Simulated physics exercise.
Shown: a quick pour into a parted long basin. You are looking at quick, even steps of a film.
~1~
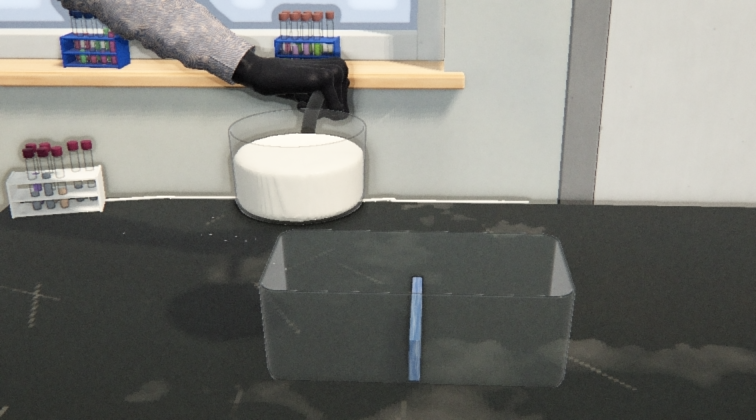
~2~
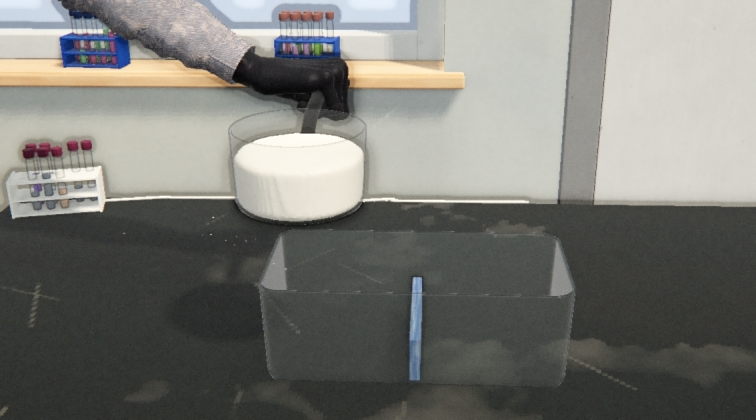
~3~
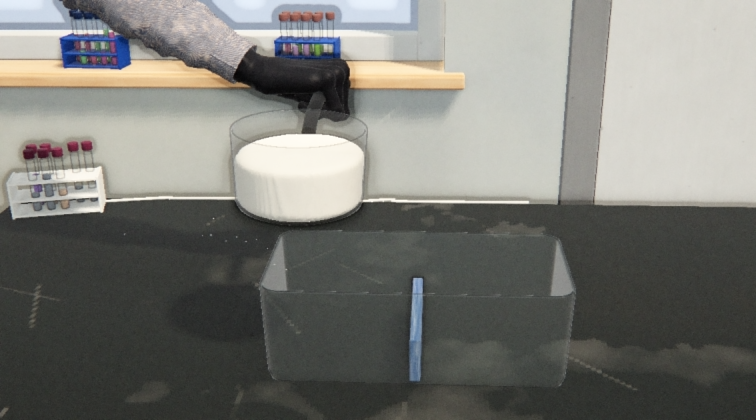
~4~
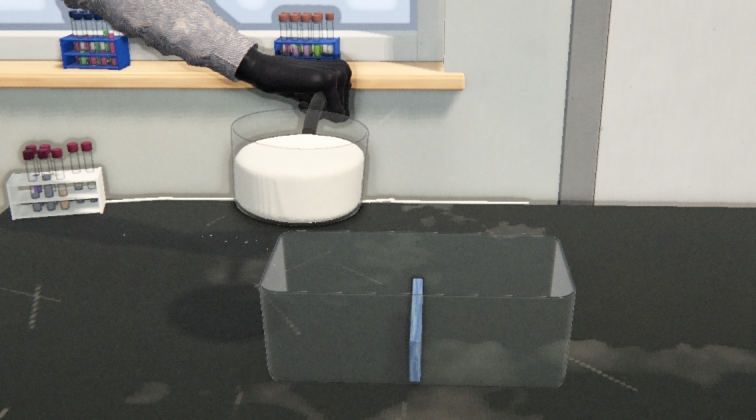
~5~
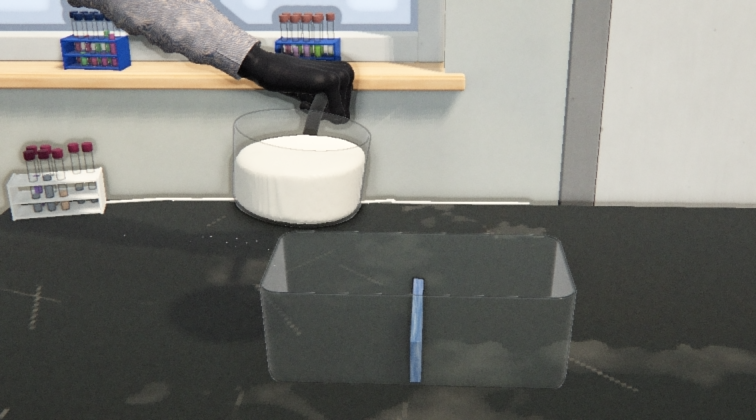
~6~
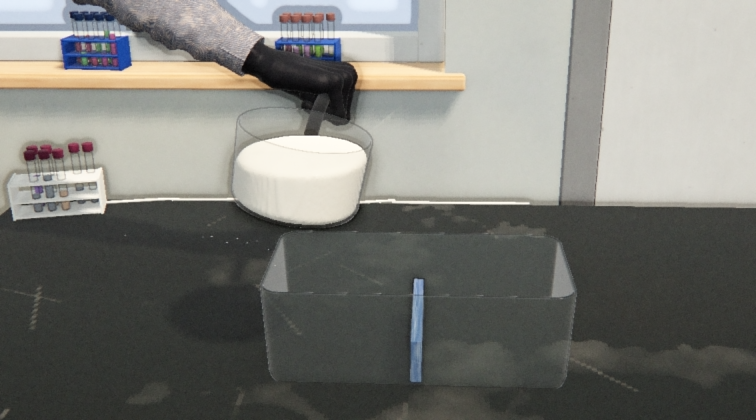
Black-gloved hand gradually tilting a round clear container of white contents slightly rightward behind a transparent basin with a blue divider.
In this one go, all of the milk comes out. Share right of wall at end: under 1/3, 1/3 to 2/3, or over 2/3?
1/3 to 2/3.
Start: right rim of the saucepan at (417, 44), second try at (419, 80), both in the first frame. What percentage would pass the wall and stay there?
First place gives some 95 %, second place some 95 %.
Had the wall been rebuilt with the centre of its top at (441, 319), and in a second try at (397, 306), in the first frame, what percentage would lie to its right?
20 % then 75 %, approximately.
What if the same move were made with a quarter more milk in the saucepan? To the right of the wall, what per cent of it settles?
Close to 65 per cent.
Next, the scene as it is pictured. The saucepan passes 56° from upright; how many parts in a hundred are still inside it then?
It keeps around 80 per cent at that angle.
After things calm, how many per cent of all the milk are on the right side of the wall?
Close to 55 in a hundred.
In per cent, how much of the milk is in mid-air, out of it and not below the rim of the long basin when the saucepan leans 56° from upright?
It's about 15 per cent.
A moment on, the saucepan is tipped part way and 80 per cent is still to pour, 2 is left of the wall and 2 right of it.
Next, the saucepan is tipped on its side and 26 per cent is still to pour, 14 is left of the wall and 49 right of it.
Then the saucepan is tipped on its side and 5 per cent is still to pour, 39 is left of the wall and 54 right of it.
Later the saucepan is tipped on its side and 1 per cent is still to pour, 45 is left of the wall and 54 right of it.
Finally, 46 per cent lies left of the wall, 54 right of it and 0 outside.
